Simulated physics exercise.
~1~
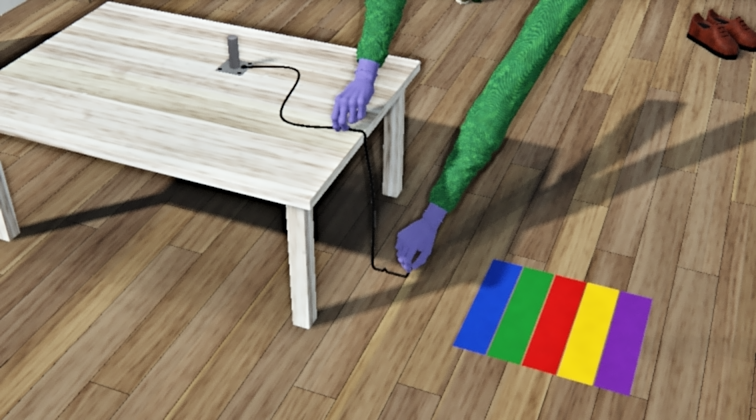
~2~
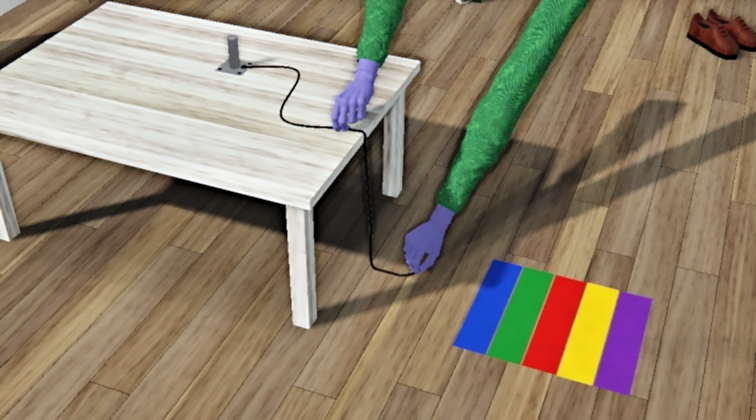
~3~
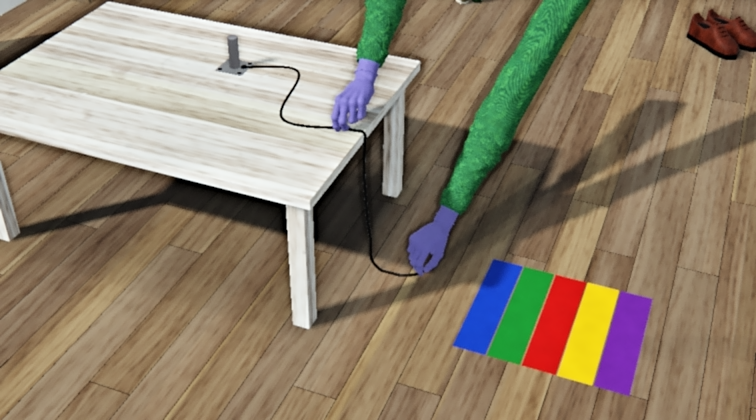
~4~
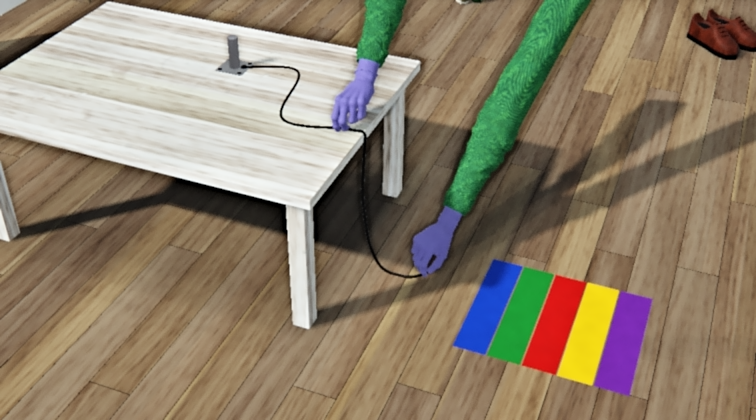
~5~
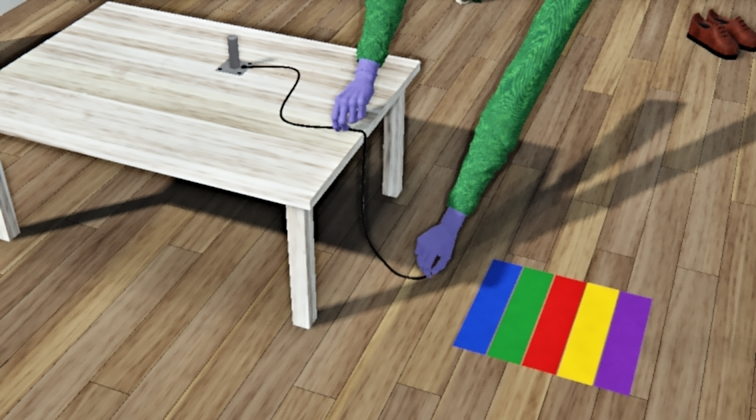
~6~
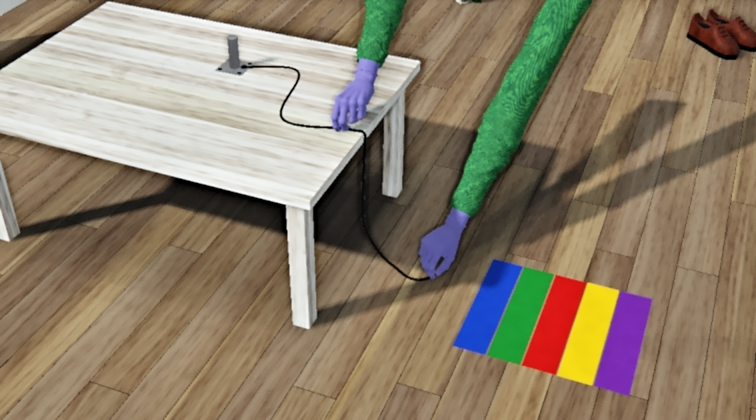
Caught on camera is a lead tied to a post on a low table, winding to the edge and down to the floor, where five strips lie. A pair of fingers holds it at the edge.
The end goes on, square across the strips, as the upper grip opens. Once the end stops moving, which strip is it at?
It is at the yellow strip.
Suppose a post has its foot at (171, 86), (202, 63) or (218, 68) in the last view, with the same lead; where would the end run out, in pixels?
Pixels, try by try: About (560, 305), (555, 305), (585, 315).
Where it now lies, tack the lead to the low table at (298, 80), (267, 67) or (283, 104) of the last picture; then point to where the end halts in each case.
The pixel places are (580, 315), (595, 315) and (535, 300), one per try.
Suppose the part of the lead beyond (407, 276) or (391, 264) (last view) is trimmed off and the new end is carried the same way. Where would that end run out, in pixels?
Try one: (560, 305); try two: (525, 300).
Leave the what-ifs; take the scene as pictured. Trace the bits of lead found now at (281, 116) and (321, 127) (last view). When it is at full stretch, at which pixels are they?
Around (362, 112); the other one around (400, 141).
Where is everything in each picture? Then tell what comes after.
End (411, 268); blue (476, 333); green (510, 342); red (545, 352); yellow (580, 362); purple (616, 372), in the first frame.
End (419, 271); lead through (274, 67) (291, 92) (294, 124) (364, 136) (369, 201) (371, 256), in the second frame.
End (423, 272), in the third frame.
End (427, 273); lead through (274, 67) (291, 92) (294, 124) (364, 136) (363, 199) (374, 256), in the fourth frame.
End (431, 274), in the fifth frame.
End (435, 275); lead through (274, 67) (291, 92) (294, 124) (364, 136) (363, 199) (381, 254), in the sixth frame.
Soon after, end near (540, 302); over green.
Then, end near (578, 312); over yellow.
At full stretch, end near (601, 318); over yellow. The yellow one.
